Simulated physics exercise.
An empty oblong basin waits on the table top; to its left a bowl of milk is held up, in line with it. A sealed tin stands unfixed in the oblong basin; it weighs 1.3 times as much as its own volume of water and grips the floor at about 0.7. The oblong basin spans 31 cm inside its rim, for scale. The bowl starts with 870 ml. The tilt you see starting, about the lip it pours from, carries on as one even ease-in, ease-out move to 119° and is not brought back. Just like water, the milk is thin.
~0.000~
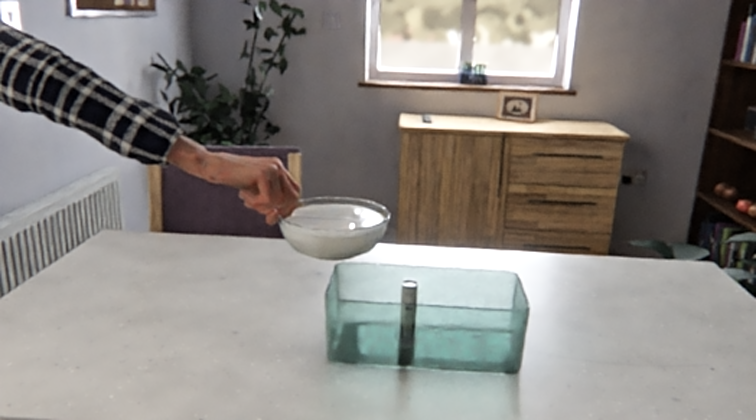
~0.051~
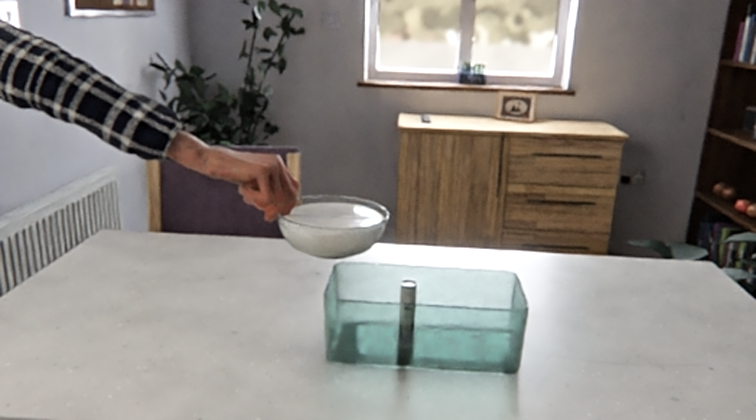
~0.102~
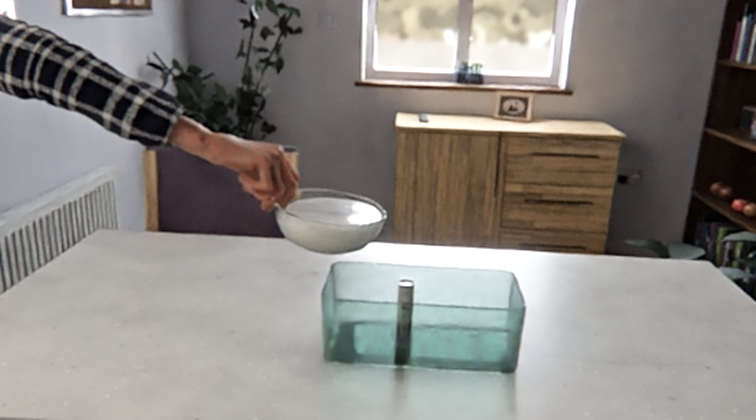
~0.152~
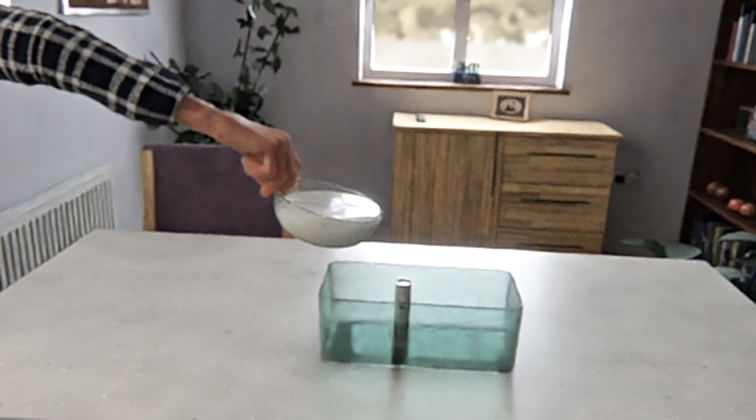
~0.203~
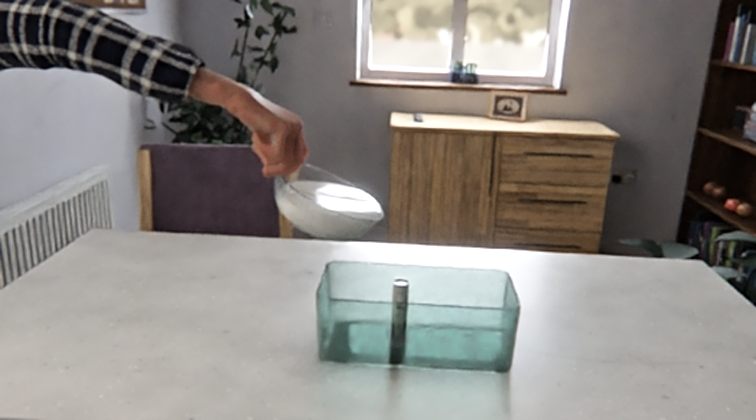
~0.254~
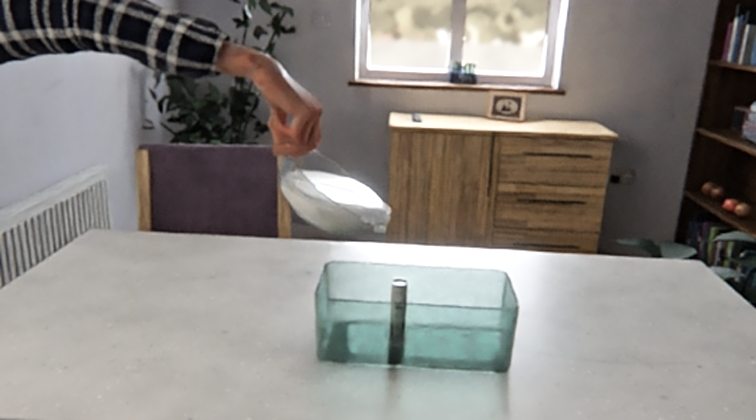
The footage shows a hand in a checked sleeve holding a glass bowl of milk above a table, left of a green oblong basin, and tilting it steadily rightward until a little milk slips over the lowered rim.
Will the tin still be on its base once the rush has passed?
Here's my call: It tips.
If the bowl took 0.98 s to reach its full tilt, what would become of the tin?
Then the tin does not tip.
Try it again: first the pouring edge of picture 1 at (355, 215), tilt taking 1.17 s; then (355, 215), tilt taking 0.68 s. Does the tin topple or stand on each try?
First it remains upright; then it stays up.
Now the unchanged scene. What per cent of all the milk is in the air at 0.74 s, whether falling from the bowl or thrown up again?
26 per cent, roughly.
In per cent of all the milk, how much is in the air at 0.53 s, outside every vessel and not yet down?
Around 64 in a hundred.
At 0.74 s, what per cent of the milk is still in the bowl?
Around 0 in a hundred.
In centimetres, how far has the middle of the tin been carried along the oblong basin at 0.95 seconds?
Near 5 cm of travel.
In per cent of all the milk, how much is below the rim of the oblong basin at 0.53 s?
At that time the basin holds about 30 per cent of the liquid.
After 0.53 s the tilt is 106° and 6 per cent is still to pour; the tin stands where it began.
After 0.74 s the tilt is 119° and 0 per cent is still to pour; the tin leans 6°.
After 0.95 s the tilt is 119° and 0 per cent is still to pour; the tin leans 54°.
After 1.18 s the tilt is 119° and 0 per cent is still to pour; the tin lies on its side.
In the end the tin lies on its side.
